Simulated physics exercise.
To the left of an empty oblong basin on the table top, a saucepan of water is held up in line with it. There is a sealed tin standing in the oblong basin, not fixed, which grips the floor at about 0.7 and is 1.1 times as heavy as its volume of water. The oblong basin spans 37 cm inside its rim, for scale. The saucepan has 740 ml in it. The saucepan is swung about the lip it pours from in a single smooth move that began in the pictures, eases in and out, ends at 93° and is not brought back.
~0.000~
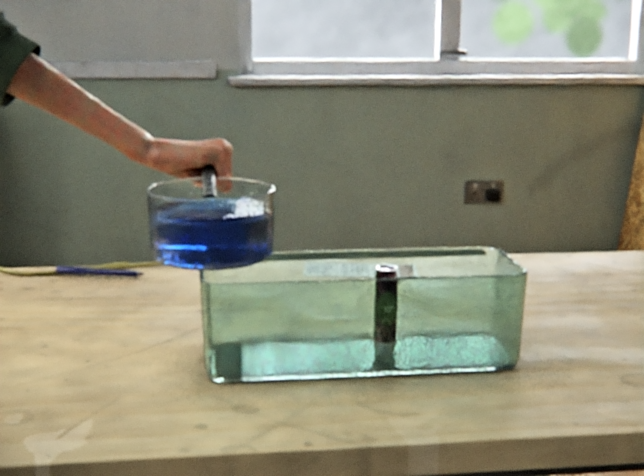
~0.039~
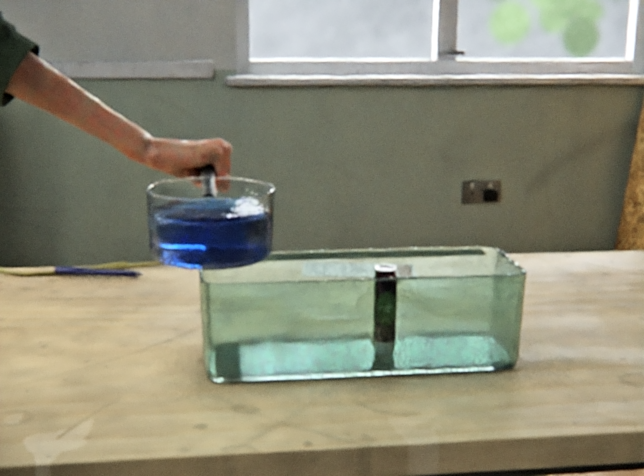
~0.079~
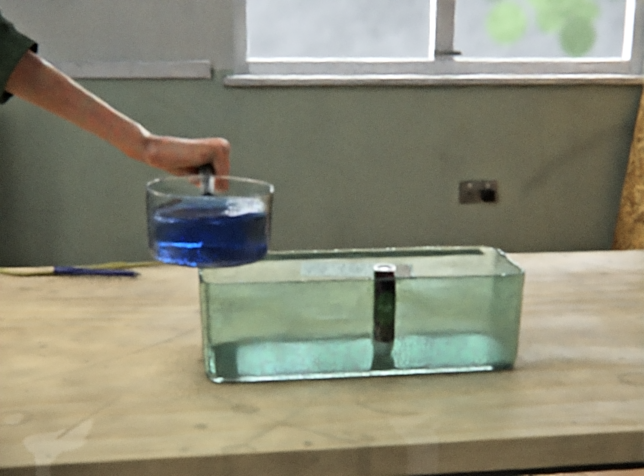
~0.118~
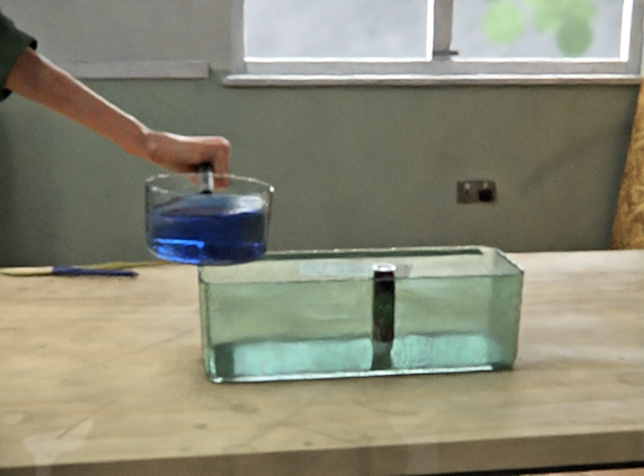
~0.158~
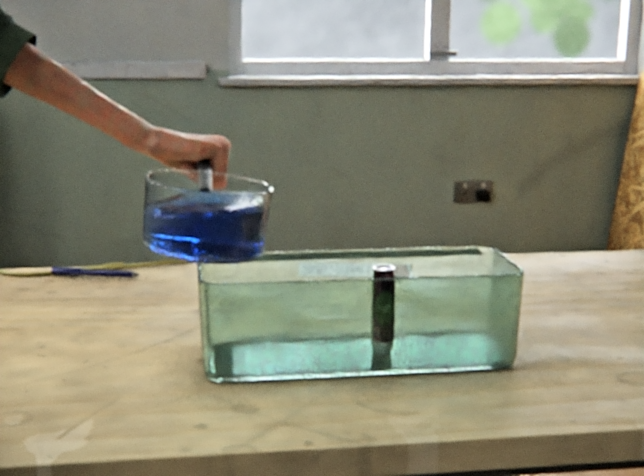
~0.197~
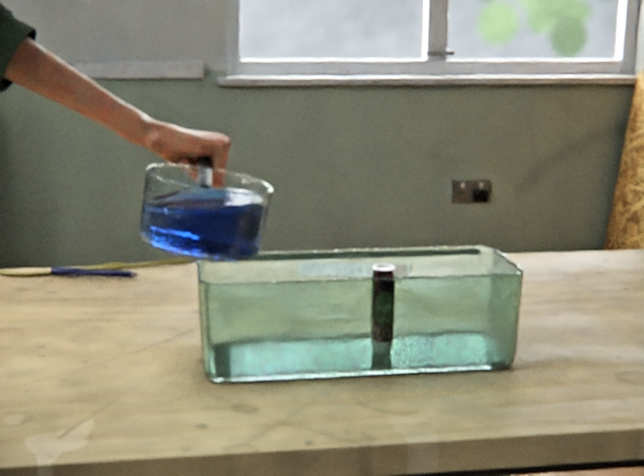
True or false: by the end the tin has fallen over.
True.
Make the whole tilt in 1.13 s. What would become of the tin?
Then the tin does not tip.
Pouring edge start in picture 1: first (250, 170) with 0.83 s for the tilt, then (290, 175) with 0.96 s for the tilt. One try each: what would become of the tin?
First it tips over; then it tips over.
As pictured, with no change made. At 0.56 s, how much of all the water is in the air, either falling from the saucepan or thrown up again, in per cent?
Share: Roughly 20 per cent.
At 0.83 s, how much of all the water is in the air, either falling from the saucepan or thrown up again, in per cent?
Airborne fraction: Approx. 24 %.
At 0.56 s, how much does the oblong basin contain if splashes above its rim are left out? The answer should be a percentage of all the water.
Roughly 1 per cent.
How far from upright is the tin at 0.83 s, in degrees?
Roughly 5°.
By 0.56 s the tilt is 63° and 78 per cent is still to pour; the tin stands where it began.
By 0.83 s the tilt is 91° and 21 per cent is still to pour; the tin leans 5°.
By 1.11 s the tilt is 93° and 5 per cent is still to pour; the tin lies on its side.
By 1.42 s the tilt is 93° and 1 per cent is still to pour; the tin lies on its side.
At rest the tin lies on its side.
